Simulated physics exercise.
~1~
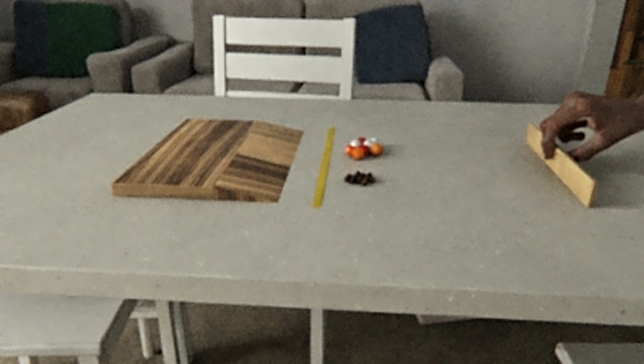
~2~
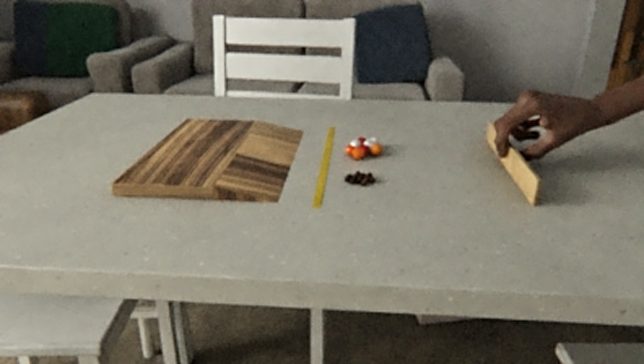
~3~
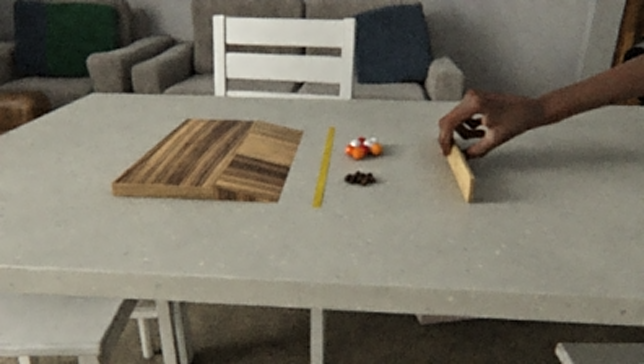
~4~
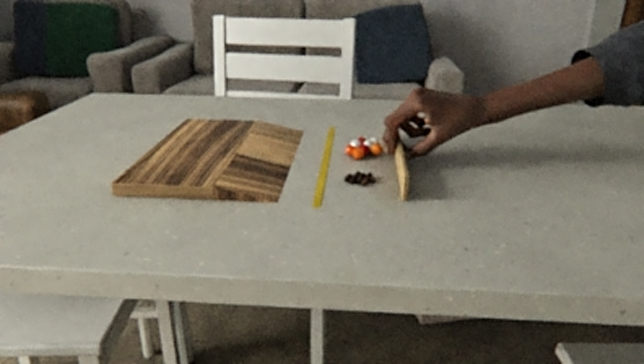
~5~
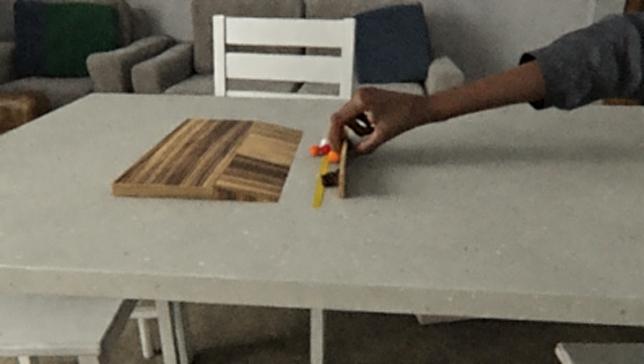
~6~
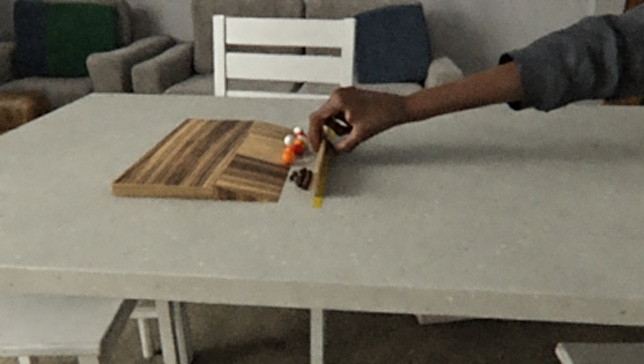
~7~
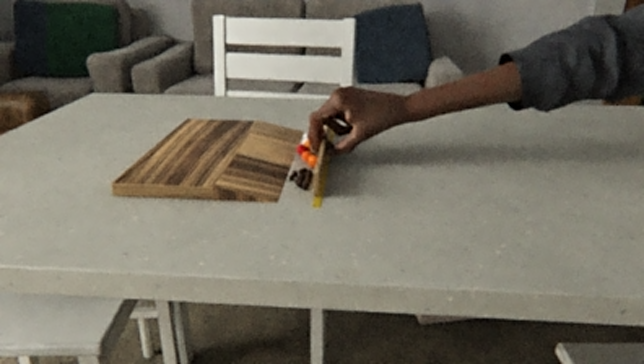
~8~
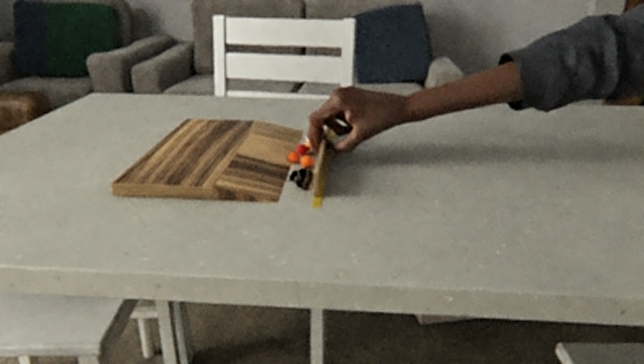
A grey table stands in a living room with sofas and a white chair behind it, seen from the front and slightly above. A striped wooden slab lies on the left, yellow tape crosses the middle, and beside it sit a far cluster of orange and white pieces and a near cluster of dark ones. From the right, a hand slides an upright strip of wood leftward until it reaches both clusters. It pushes them across the tape and stops there. The bright pieces shift slightly and settle beside the dark ones, all short of the slab's top.
